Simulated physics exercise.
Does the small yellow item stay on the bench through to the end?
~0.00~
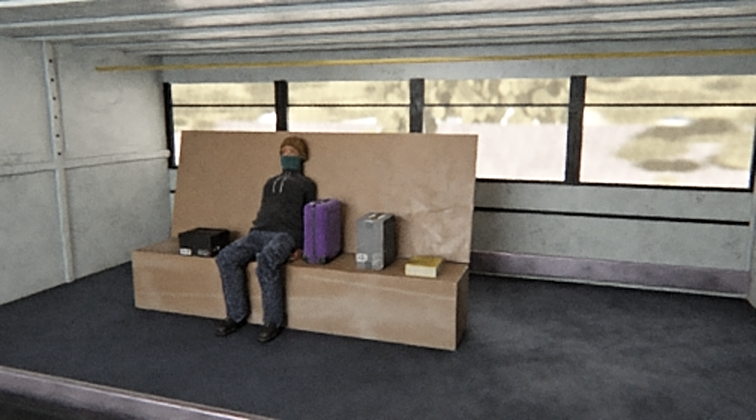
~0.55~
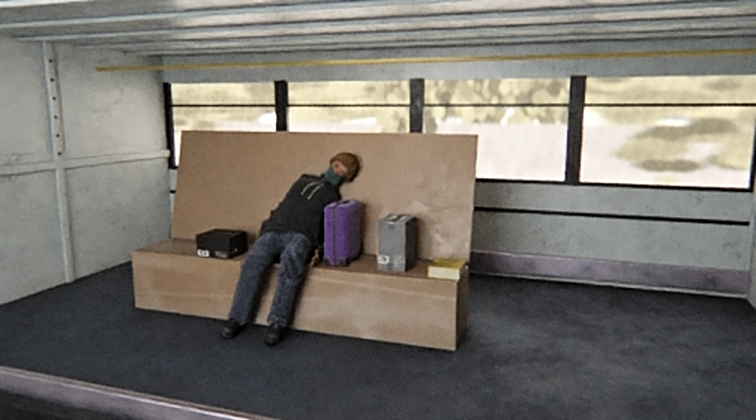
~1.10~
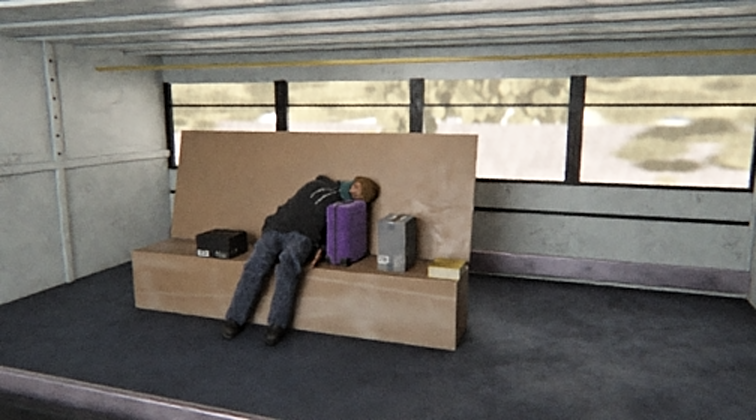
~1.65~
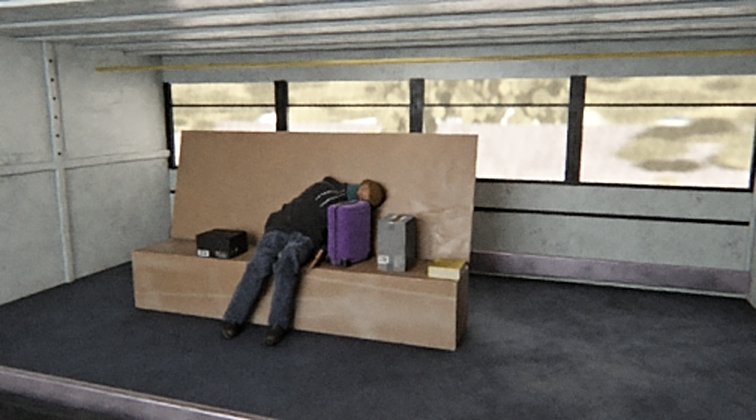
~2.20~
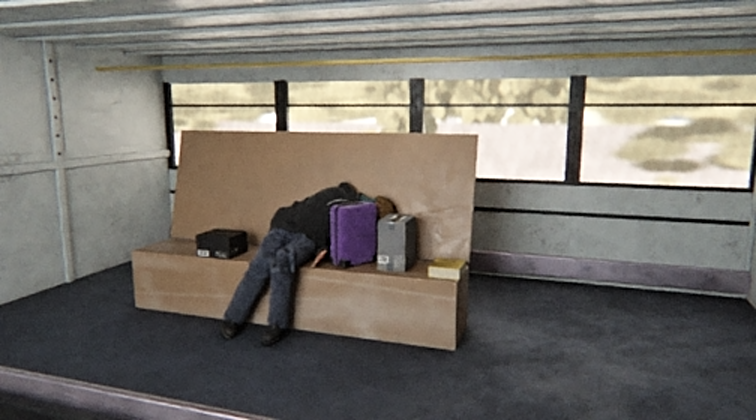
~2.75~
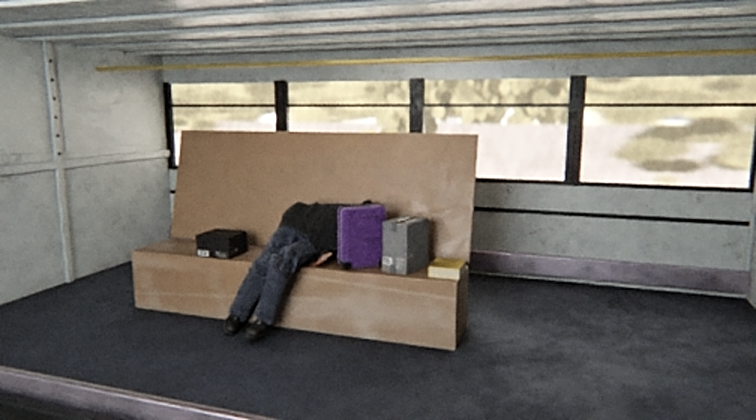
Yes, it slides a little to the right but is still on the bench, close to the right end.
On a side bench in a rail car, the luggage slid a little to the right as a seated commuter toppled that way, slumping over the upright purple case and sinking behind it, while every item stayed on the seat.
